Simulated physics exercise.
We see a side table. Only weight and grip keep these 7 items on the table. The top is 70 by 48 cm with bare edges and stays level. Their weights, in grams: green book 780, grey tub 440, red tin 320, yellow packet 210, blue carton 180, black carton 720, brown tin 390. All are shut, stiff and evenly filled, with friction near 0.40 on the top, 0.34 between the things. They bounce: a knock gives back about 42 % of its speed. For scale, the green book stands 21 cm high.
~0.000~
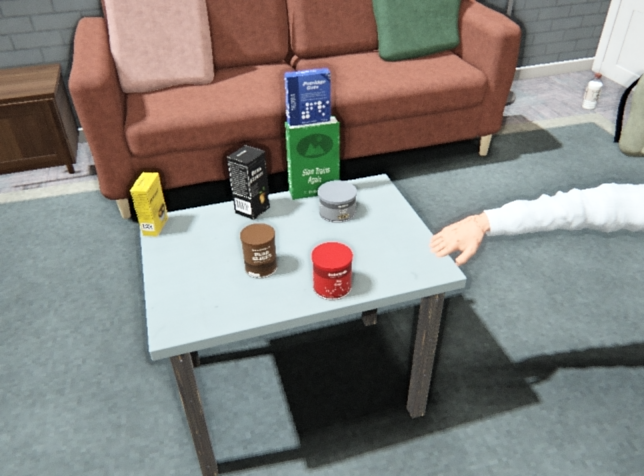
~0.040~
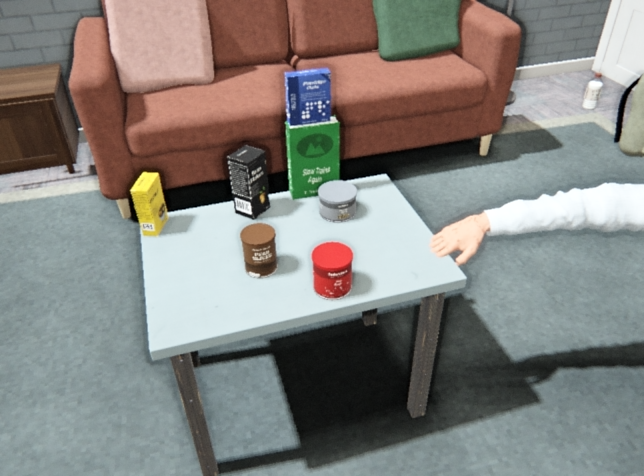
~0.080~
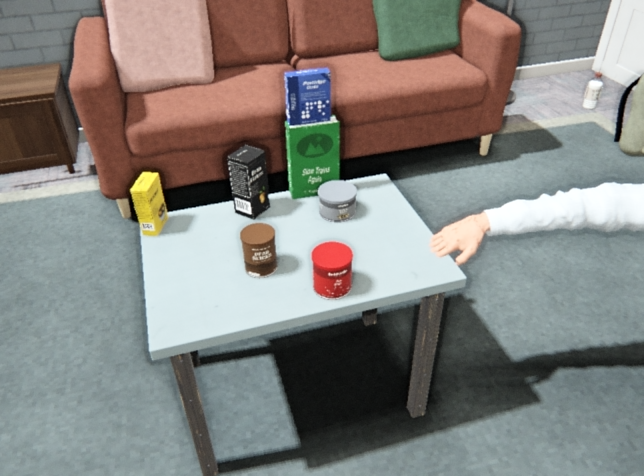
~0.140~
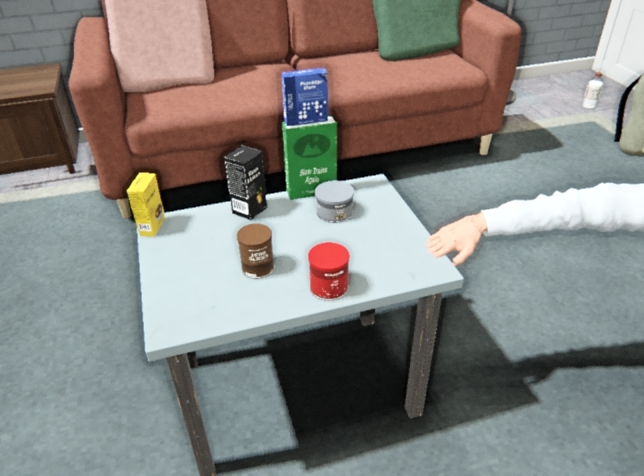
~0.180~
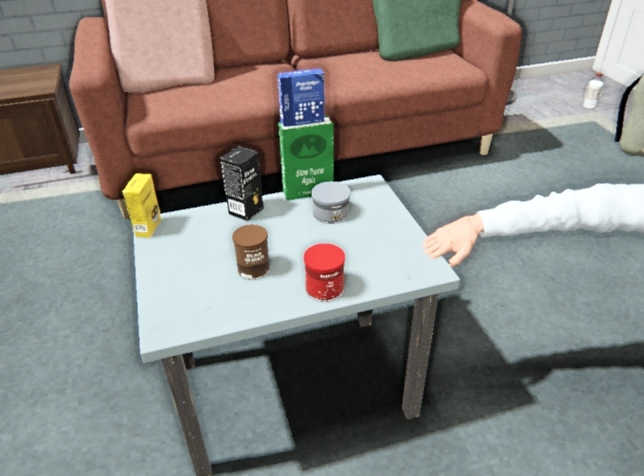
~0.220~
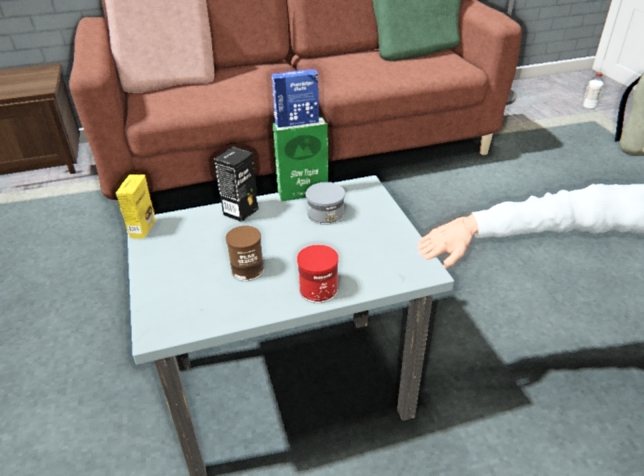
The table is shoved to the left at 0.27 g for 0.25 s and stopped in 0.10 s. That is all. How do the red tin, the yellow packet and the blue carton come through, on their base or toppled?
The red tin keeps standing; the yellow packet topples; the blue carton keeps standing.
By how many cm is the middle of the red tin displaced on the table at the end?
Some 2 cm.
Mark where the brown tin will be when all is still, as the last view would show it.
Near (199, 263).
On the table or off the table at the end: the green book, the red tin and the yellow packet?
The green book ends on the table; the red tin is still on the table; the yellow packet ends off the table.
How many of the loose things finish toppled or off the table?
In all, 1.
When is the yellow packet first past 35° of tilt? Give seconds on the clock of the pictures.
Near 0.6 s.
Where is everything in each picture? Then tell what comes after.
In the first picture, red tin (332, 271); yellow packet (150, 205); blue carton (308, 98).
In the second picture, black carton (250, 183); brown tin (260, 251).
In the third picture, green book (313, 159); grey tub (337, 201).
In the fourth picture, table 1 cm from its start; black carton (247, 183); brown tin (256, 251).
In the fifth picture, table 2 cm from its start; green book (307, 160); grey tub (331, 203).
In the sixth picture, table 3 cm from its start; red tin (318, 274); yellow packet (137, 207); blue carton (296, 99).
By 0.42 s, table 12 cm from its start; yellow packet tilted 7° near (95, 214); blue carton 2 cm from its spot near (256, 105); red tin 2 cm from its spot near (274, 283).
By 0.82 s, table 12 cm from its start; yellow packet now off the table; blue carton 3 cm from its spot near (249, 106); red tin 2 cm from its spot near (271, 284).
By 1.12 s, table 12 cm from its start; blue carton 3 cm from its spot near (250, 106); red tin 2 cm from its spot near (271, 284); grey tub 2 cm from its spot.
When it is over (1.2 s), off the table and tipped over, yellow packet; the other 6 within 5 cm of the start. End places, in pixels of the last picture, red tin near (271, 284).
